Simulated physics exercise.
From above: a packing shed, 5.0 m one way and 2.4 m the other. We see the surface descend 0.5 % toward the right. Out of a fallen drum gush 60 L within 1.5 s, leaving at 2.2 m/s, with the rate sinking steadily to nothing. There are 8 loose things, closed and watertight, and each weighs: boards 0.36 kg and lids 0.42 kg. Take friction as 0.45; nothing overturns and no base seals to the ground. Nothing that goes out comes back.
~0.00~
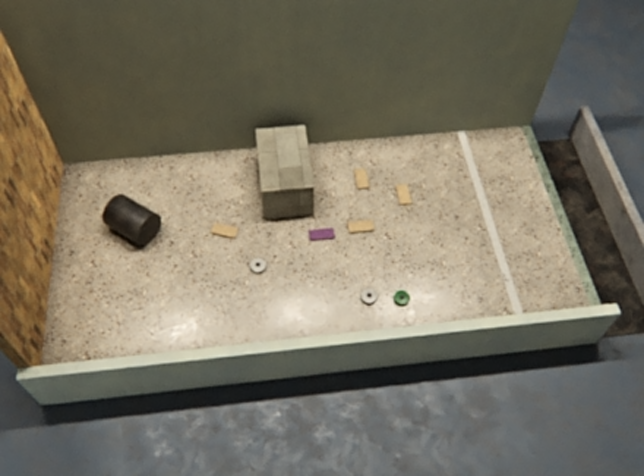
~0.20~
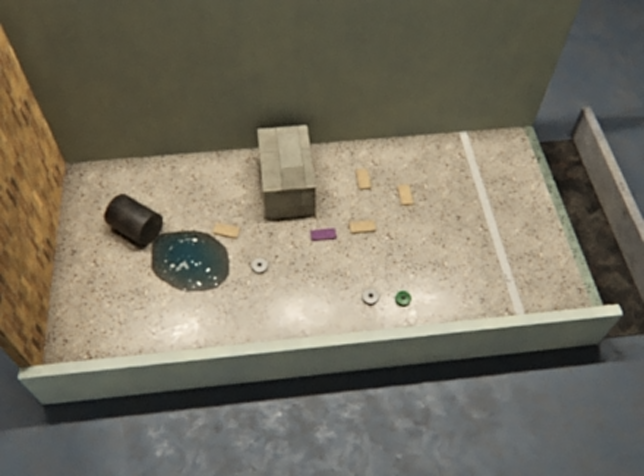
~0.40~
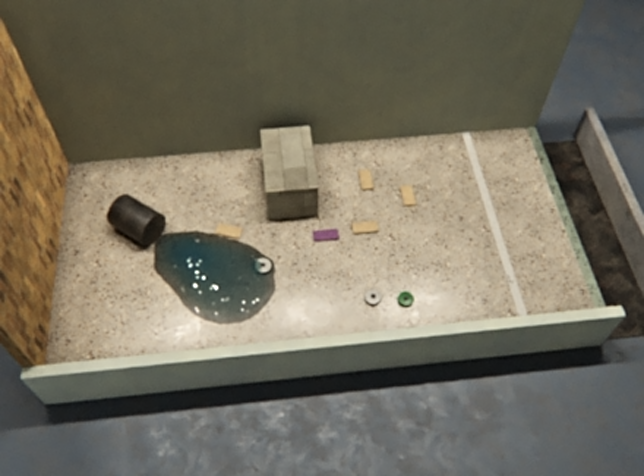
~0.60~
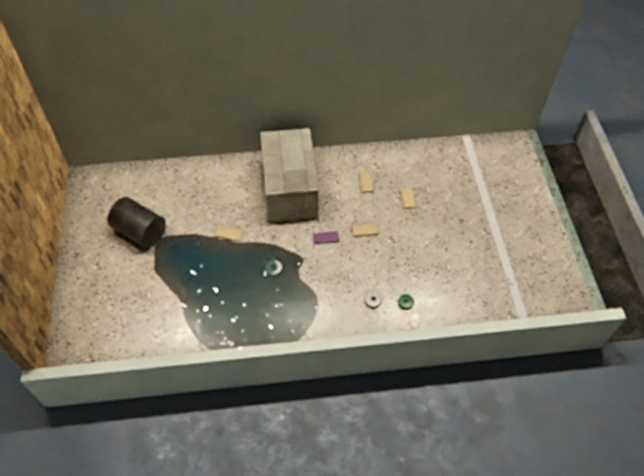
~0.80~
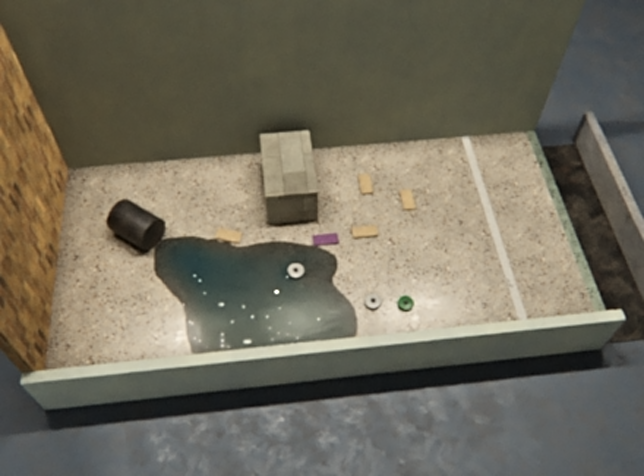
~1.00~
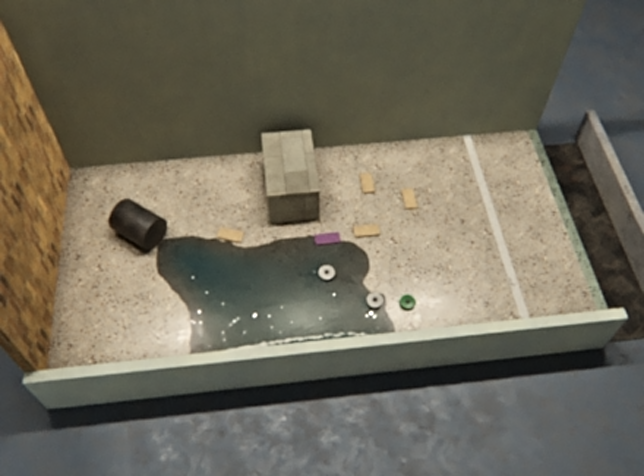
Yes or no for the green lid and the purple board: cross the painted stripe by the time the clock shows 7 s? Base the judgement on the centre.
I reckon the green lid gets through while the purple board comes up short.
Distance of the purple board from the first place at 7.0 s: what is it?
Measured offset: Near 0 cm.
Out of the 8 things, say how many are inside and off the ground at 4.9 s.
0.
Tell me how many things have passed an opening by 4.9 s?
By my count, 0.
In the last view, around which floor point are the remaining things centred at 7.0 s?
It sits at about (410, 227).
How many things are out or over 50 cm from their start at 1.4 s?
1 in all.
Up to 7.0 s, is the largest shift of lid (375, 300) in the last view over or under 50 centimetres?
Beyond the mark.
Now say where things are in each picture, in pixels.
In the first picture, the green lid at (402, 297) rests on the ground; the purple board at (322, 234), on the bottom; 0.0 m2 under water; 0 of 8 have shifted.
In the second picture, the green lid at (404, 297) rests on the ground; the purple board at (324, 234), on the bottom; water covers 0.4 m2; 0 of 8 have shifted.
In the third picture, the green lid at (406, 298), on the bottom; the purple board at (326, 235), on the bottom; 0.8 m2 under water; 0 of 8 have shifted.
In the fourth picture, the green lid at (406, 301), on the bottom; the purple board at (326, 237), on the bottom; water covers 1.4 m2; 1 of 8 have shifted.
In the fifth picture, the green lid at (406, 302) rests on the ground; the purple board at (326, 239), on the bottom; 1.8 m2 under water; 1 of 8 have shifted.
In the sixth picture, the green lid at (408, 301), on the bottom; the purple board at (328, 238), on the bottom; 2.1 m2 under water; 1 of 8 have shifted.
After 1.4 s the green lid is near (408, 301), 0.0 m from its start, aground; the purple board is near (328, 238), 0.0 m from its start, aground; 0 of 8 are over the mark; 0 afloat.
After 3.1 s the green lid is near (534, 250), 1.4 m from its start, aground; the purple board is near (328, 238), 0.0 m from its start, aground; 2 of 8 are over the mark; 0 afloat.
After 4.9 s the green lid is near (556, 241), 1.7 m from its start, aground; the purple board is near (328, 238), 0.0 m from its start, aground; 2 of 8 are over the mark; 0 afloat.
After 7.0 s the green lid is near (556, 241), 1.7 m from its start, aground; the purple board is near (328, 238), 0.0 m from its start, aground; 2 of 8 are over the mark; 0 afloat.
